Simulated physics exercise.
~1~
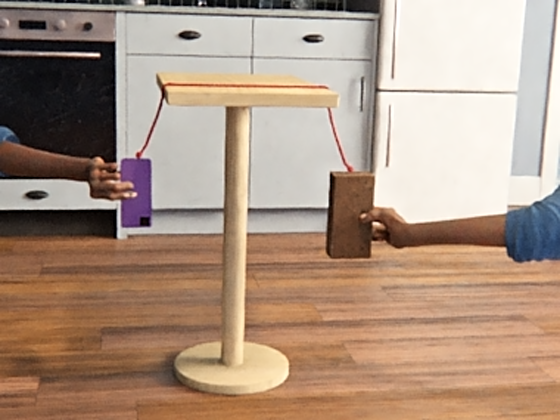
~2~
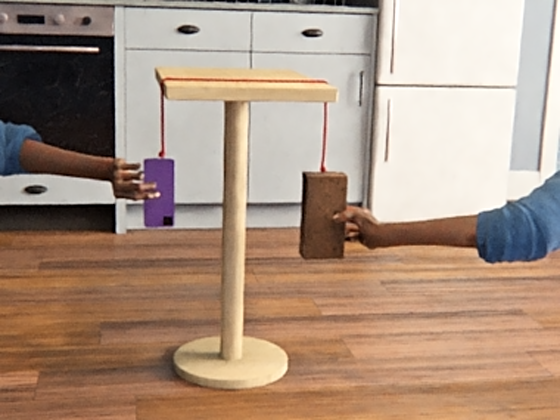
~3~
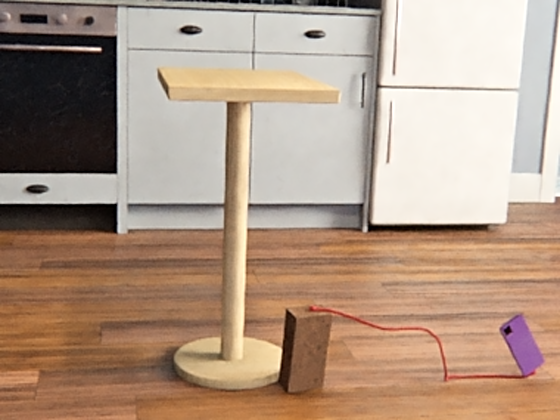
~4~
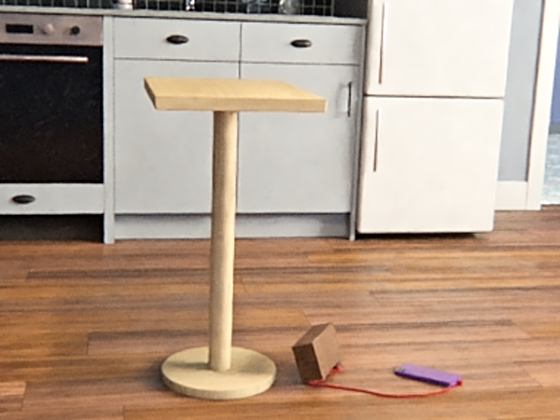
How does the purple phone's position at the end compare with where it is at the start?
At the start the purple phone is held in the air on the left side of the table, but at the end it lies flat on the floor to the right of the table, beyond the brick.
